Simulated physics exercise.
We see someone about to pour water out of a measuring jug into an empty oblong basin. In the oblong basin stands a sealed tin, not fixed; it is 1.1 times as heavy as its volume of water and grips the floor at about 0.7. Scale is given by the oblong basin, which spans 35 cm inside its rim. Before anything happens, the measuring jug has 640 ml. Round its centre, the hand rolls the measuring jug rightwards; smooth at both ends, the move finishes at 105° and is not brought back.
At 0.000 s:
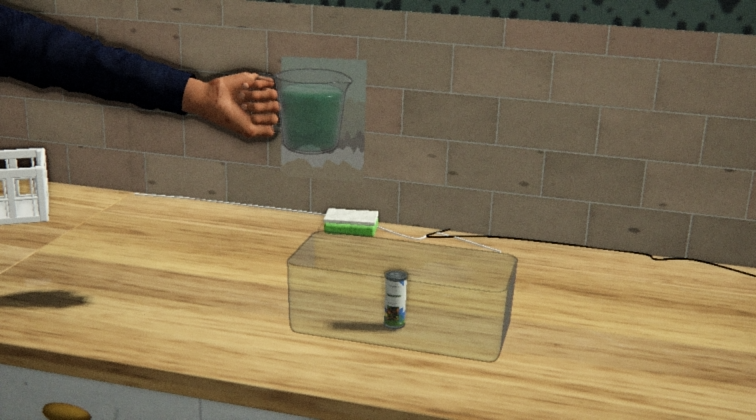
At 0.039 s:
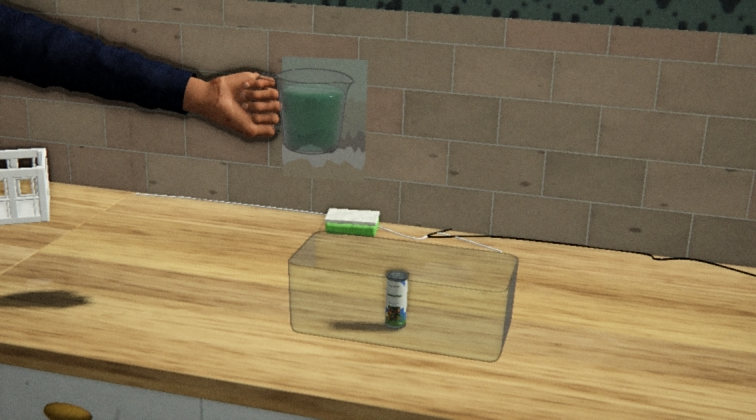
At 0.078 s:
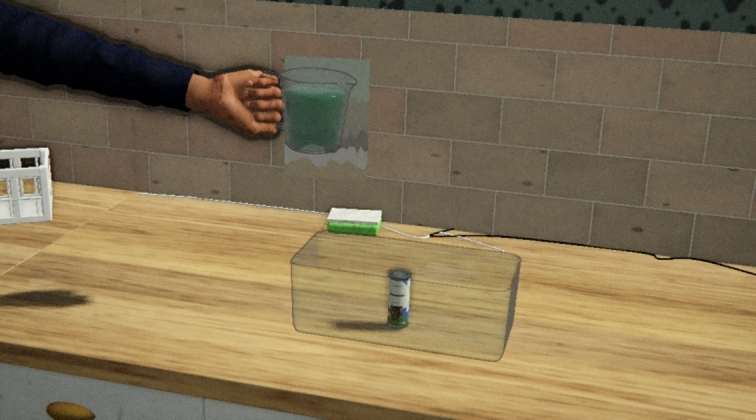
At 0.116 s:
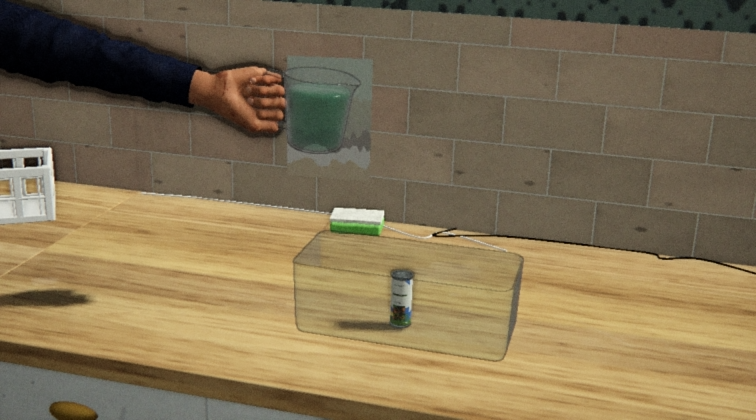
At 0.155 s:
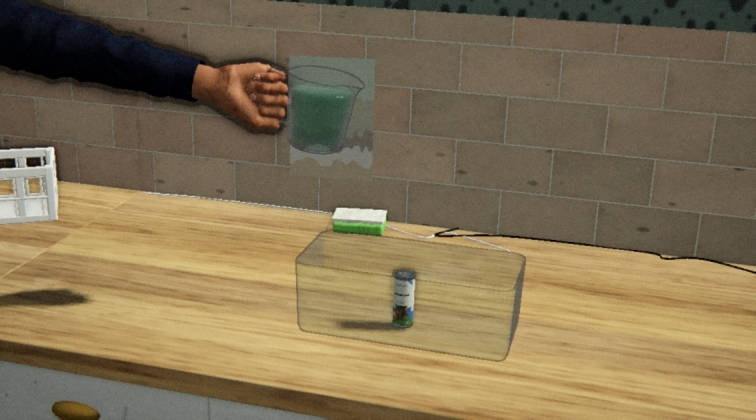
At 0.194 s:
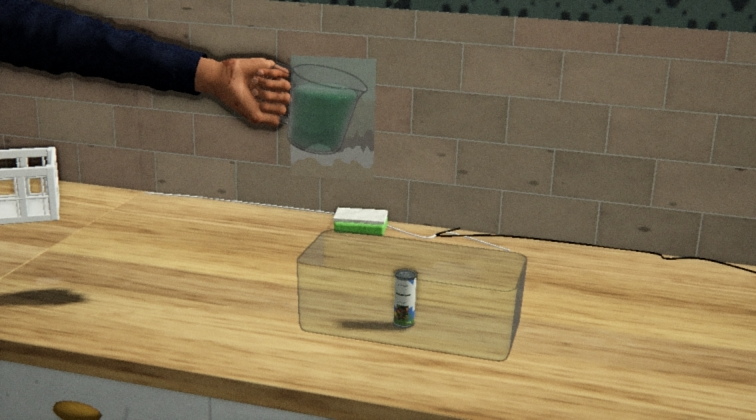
A hand slowly tilting a measuring jug of green liquid slightly rightwards above a clear oblong basin with a tin inside.
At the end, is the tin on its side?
It's going to stay vertical.
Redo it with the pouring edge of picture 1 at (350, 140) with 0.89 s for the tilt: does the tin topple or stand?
Then the tin comes down.
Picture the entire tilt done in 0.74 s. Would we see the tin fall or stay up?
Outcome - the tin remains standing.
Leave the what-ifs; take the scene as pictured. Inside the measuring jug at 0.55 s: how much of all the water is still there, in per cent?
Still held: Roughly 76 % of the total.
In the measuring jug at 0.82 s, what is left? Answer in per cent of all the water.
Some 20 per cent.
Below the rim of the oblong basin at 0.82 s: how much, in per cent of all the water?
Roughly 46 %.
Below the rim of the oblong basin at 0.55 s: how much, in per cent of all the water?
Around 1 percent.
After 0.55 s the tilt is 72° and 76 per cent is still to pour; the tin stands where it began.
After 0.82 s the tilt is 103° and 19 per cent is still to pour; the tin stands where it began.
After 1.09 s the tilt is 105° and 1 per cent is still to pour; the tin stands where it began.
After 1.39 s the tilt is 105° and 0 per cent is still to pour; the tin stands where it began.
In the end the tin stands where it began.
